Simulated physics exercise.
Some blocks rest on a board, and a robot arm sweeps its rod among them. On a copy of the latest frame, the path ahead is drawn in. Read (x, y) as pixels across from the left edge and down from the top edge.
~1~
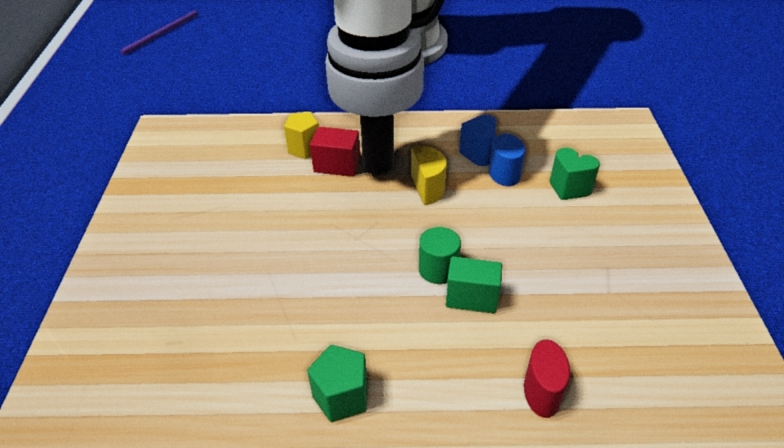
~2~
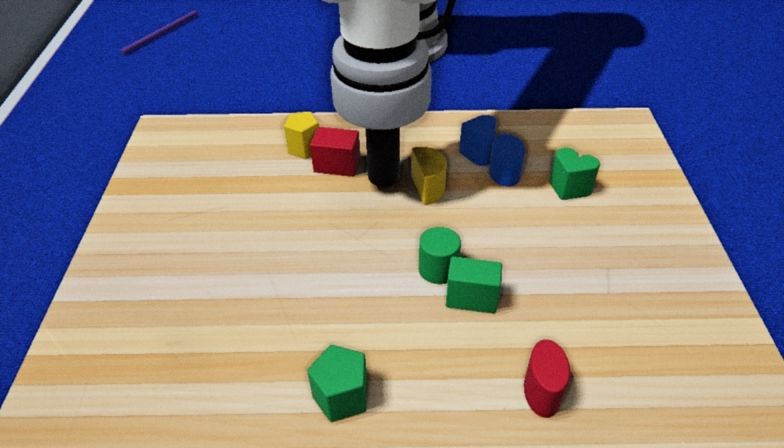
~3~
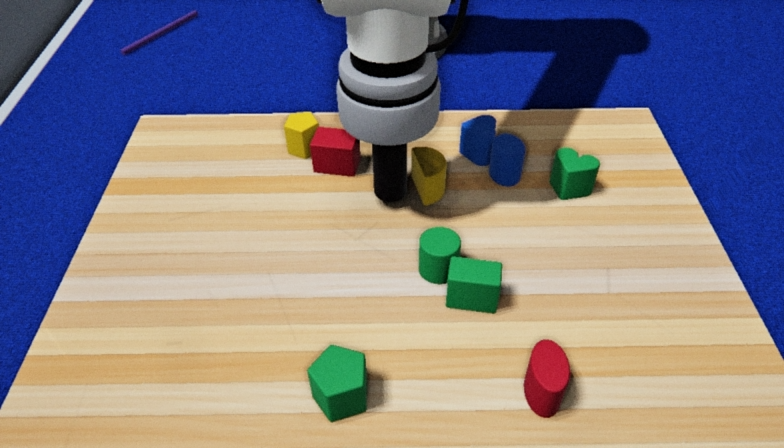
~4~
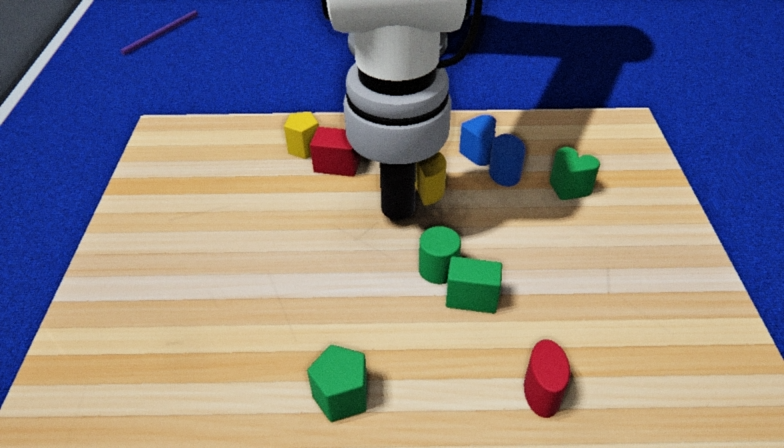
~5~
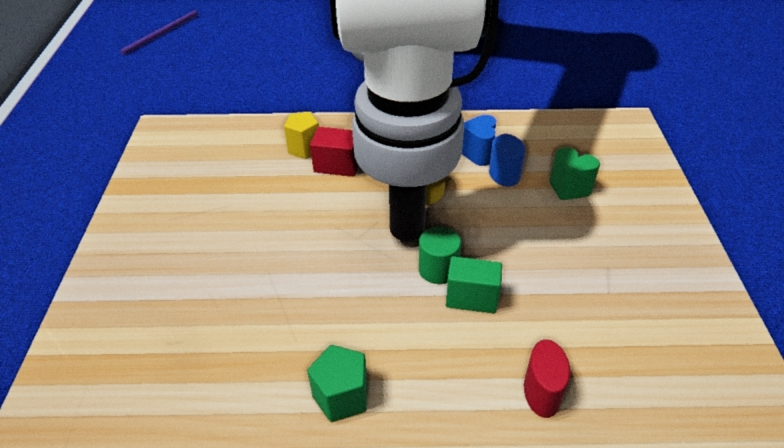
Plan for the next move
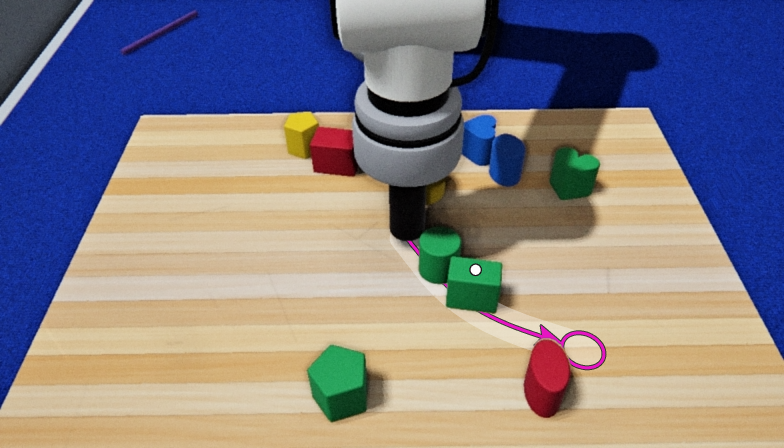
A grey and white robot arm with a black rod reaches over a striped wooden board on a blue surface, seen from above at an angle. Yellow, red and blue blocks and a green heart sit along the far side, green blocks near the middle, and a green pentagon and red oval nearer. The rod moves steadily nearer and slightly right, passing the yellow D-shaped block toward the green circular one, while the blocks and view stay still.
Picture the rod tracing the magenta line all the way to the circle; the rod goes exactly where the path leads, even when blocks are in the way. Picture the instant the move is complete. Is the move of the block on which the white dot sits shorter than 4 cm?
My answer is no.
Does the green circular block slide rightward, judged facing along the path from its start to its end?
Yes.
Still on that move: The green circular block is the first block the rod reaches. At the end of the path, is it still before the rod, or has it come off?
At that point it is off to one side or behind.
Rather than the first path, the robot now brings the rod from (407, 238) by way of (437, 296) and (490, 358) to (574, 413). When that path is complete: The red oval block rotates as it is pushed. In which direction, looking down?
Answer: Clockwise.
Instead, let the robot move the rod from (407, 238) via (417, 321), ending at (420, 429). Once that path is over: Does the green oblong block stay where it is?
No, that is not how it ends up.
Path on the board, from (407, 238) via (445, 284) and (505, 323), ending at (583, 350); the dot is on the green oblong block.
On the path given first. One third of the way, rod at (446, 275); green circular block at (466, 286); green oblong block at (505, 299), turned 85° anticlockwise.
Two thirds of the way, rod at (507, 314); green circular block at (481, 321); green oblong block at (542, 317), turned 50° anticlockwise.
At the end, rod at (586, 341); yellow D-shaped block in place; green circular block at (481, 321); green oblong block at (604, 357); red oval block at (568, 392), turned 40° clockwise.
